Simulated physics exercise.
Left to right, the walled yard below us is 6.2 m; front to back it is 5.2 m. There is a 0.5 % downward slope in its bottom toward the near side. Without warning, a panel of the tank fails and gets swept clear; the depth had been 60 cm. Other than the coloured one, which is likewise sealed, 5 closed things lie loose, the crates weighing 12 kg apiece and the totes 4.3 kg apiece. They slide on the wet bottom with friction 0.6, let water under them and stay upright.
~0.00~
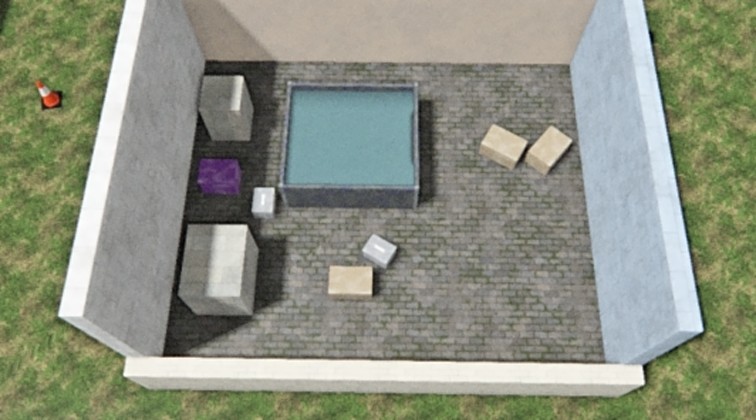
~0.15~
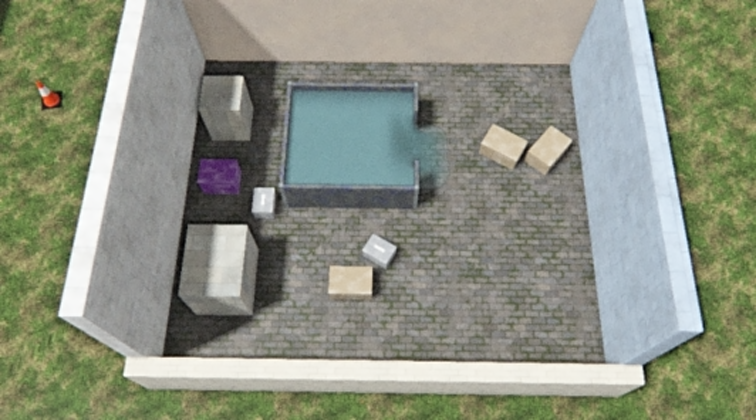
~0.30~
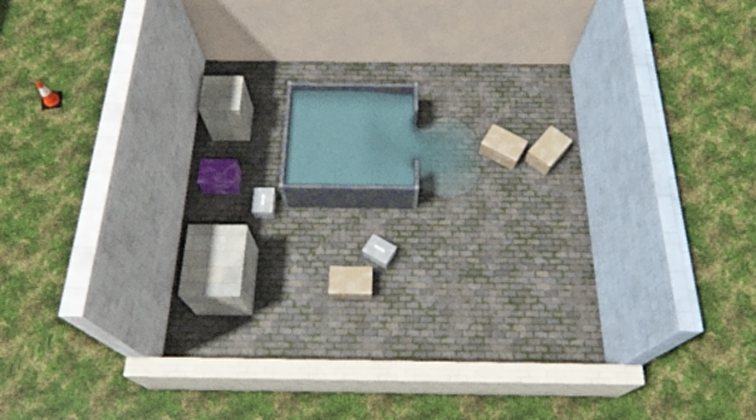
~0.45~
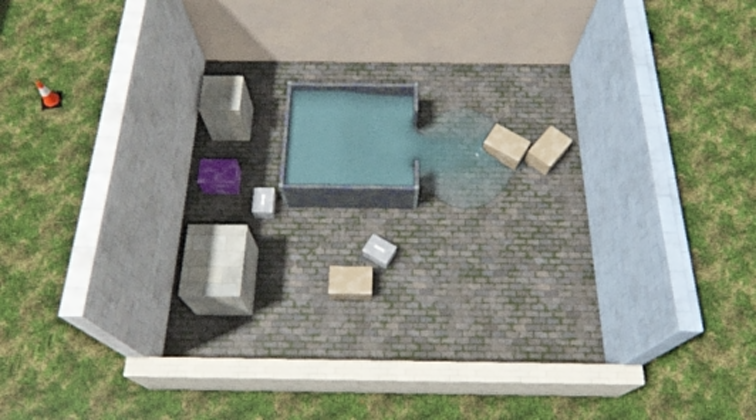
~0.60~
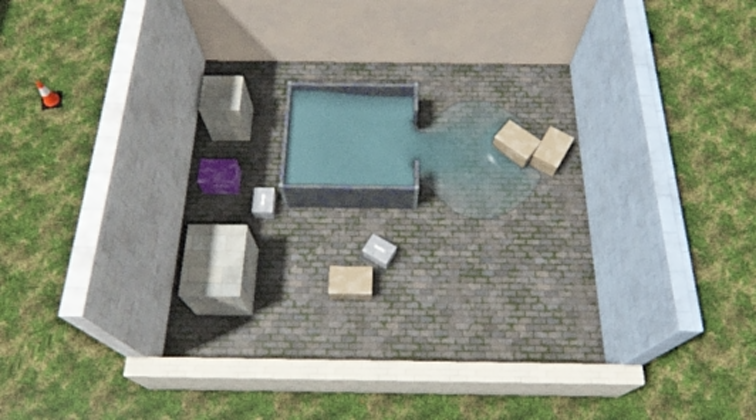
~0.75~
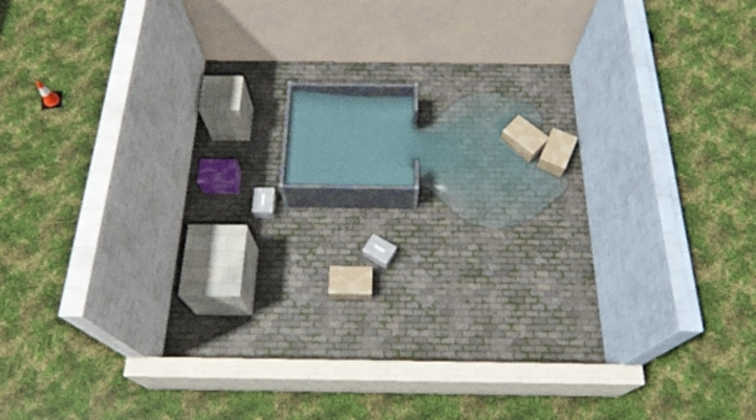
At the start, a tank of water stands closed in a walled yard, with pale boxes and a purple chest around it. A gap opens in its right side and water fans out across the paving, pushing two tan boxes slightly rightward while the purple chest stays still.
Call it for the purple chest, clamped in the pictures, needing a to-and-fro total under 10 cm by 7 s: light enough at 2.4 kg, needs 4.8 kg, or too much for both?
Light enough at 2.4 kg.
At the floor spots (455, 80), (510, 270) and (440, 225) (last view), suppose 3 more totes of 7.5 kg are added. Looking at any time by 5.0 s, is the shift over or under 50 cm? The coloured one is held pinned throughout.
One after another they come out beyond the mark, within the mark, within the mark.
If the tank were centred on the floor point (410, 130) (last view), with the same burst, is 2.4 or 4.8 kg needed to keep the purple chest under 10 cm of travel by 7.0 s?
In that case, simply put, both options fail.
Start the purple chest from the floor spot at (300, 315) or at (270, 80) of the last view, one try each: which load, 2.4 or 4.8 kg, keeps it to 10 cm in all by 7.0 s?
Taking the two tries in order, both fall short and both fall short.
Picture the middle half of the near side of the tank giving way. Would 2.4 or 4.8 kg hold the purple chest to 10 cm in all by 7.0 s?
In that case, both fall short.
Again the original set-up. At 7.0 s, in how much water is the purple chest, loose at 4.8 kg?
Depth: Approx. 2 cm.
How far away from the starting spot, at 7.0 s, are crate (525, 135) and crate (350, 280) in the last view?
Net distance: First 300 cm, second 30 cm.
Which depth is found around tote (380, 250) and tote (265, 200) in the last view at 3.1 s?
About 0 and 0 cm.
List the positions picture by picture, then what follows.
The purple chest at (217, 171) rests on the ground; water covers 3.3 m2; 0 of 6 have shifted, in the first picture.
The purple chest at (217, 171) rests on the ground; 3.8 m2 under water; 0 of 6 have shifted, in the second picture.
The purple chest at (217, 171) rests on the ground; 4.4 m2 under water; 0 of 6 have shifted, in the third picture.
The purple chest at (217, 171) rests on the ground; 5.2 m2 under water; 0 of 6 have shifted, in the fourth picture.
The purple chest at (217, 171) rests on the ground; water covers 6.0 m2; 2 of 6 have shifted, in the fifth picture.
The purple chest at (217, 171), on the bottom; water covers 7.1 m2; 2 of 6 have shifted, in the sixth picture.
After 1.4 s the purple chest would be 0 cm from its start with 2.4 kg and 0 cm from its start with 4.8 kg; 0 cm of water round it then.
After 3.1 s the purple chest would be 0 cm from its start with 2.4 kg and 0 cm from its start with 4.8 kg; 0 cm of water round it then.
After 4.9 s the purple chest would be 0 cm from its start with 2.4 kg and 0 cm from its start with 4.8 kg; 0 cm of water round it then.
After 7.0 s the purple chest would be 1 cm from its start with 2.4 kg and 0 cm from its start with 4.8 kg; 2 cm of water round it then.
